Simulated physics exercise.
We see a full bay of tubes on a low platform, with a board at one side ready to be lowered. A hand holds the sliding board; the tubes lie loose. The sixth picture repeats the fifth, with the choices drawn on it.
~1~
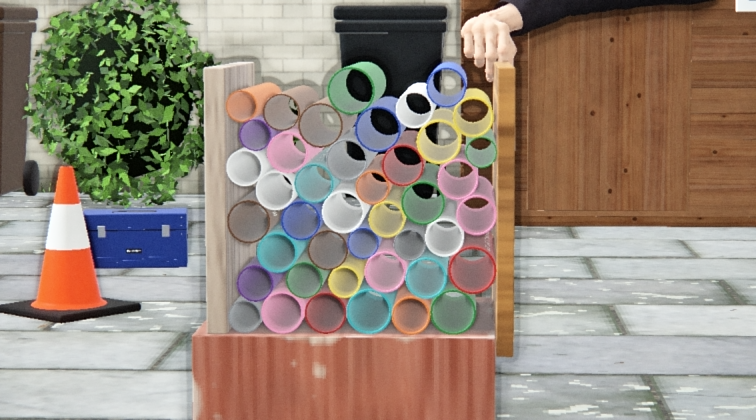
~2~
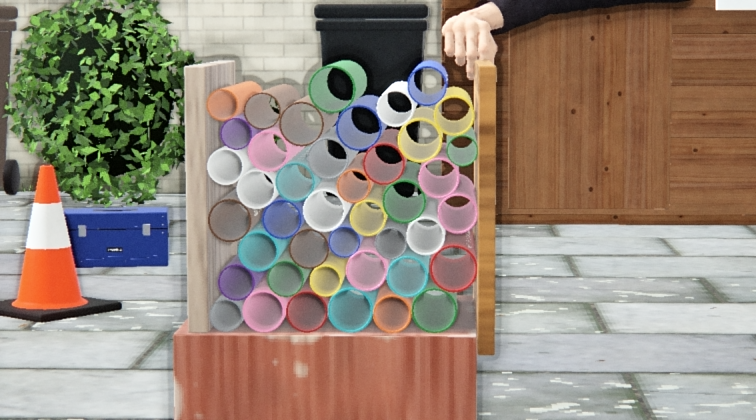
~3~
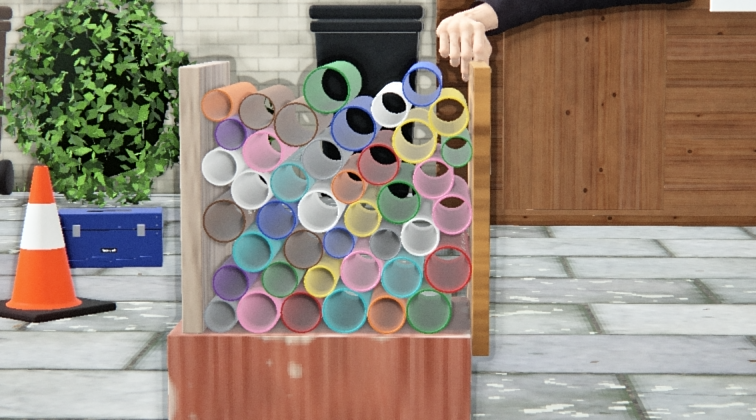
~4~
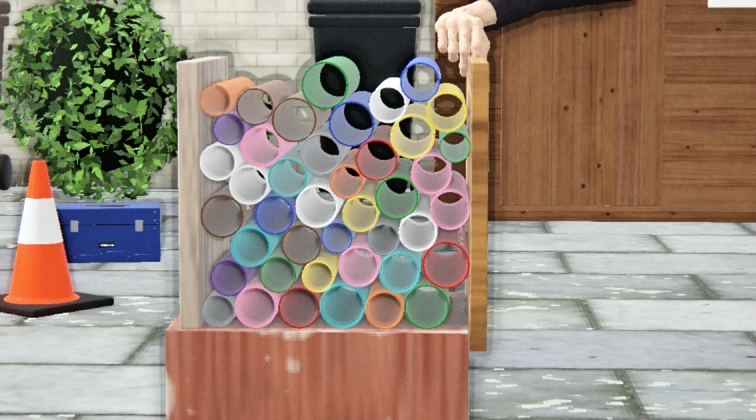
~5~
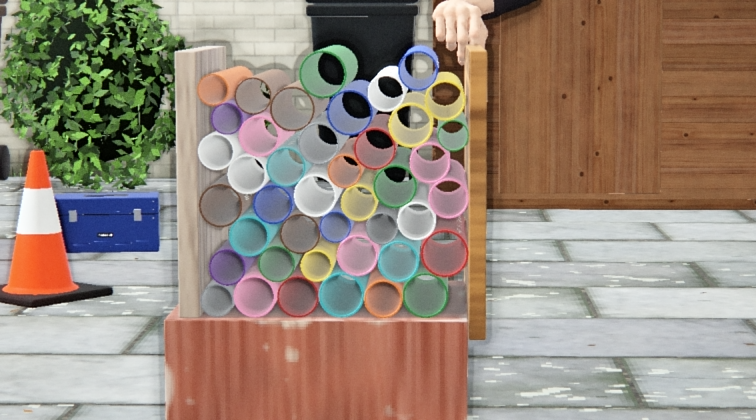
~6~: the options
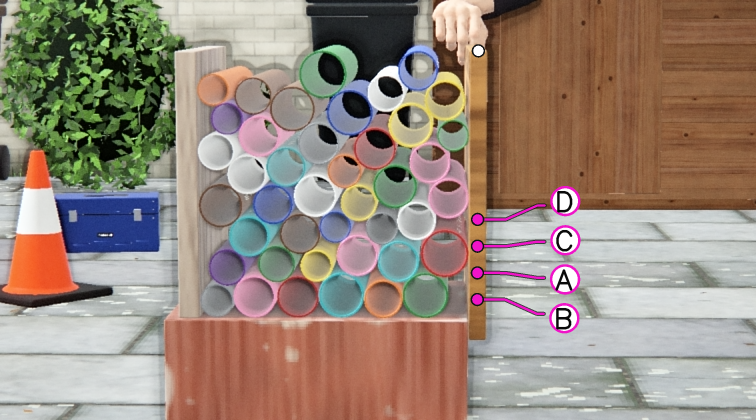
A hand at the end of a dark sleeve rests on top of the wooden board at the right of a paved yard, seen from the front. Loose tubes in pink, blue, green, white, yellow, red and turquoise fill the bay above a reddish platform, with an orange-and-white cone, blue toolbox and leafy bush to the left. The view shifts slightly right, then tilts down a little, while hand, board and tubes barely move.
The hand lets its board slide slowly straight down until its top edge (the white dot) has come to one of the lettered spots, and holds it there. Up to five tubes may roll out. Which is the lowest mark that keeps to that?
The last mark within the limit is D.
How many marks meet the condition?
One of the four.
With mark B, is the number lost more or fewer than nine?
More than nine.
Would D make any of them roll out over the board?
At D: Yes.
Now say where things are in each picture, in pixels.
A pink tube (477, 215); a turquoise tube (314, 183); a pink tube (288, 153), in the first picture.
A pink tube (269, 151); a brown tube (302, 124), in the second picture.
A green tube (327, 90); side board (478, 196), in the third picture.
A green tube (427, 307), in the fourth picture.
A red tube (444, 253); a grey tube (382, 228); a pink tube (449, 198), in the fifth picture.
On the marked copy, A at (477, 273); B at (477, 300); C at (478, 246); D at (478, 219); the white dot at (478, 51).
With D. Early on, top of the board (469, 125).
Further on, top of the board (468, 207).
At the end, top of the board (468, 218), three out over the board.
As for the rest, A more than five out over the board; B more than five out over the board; C more than five out over the board.
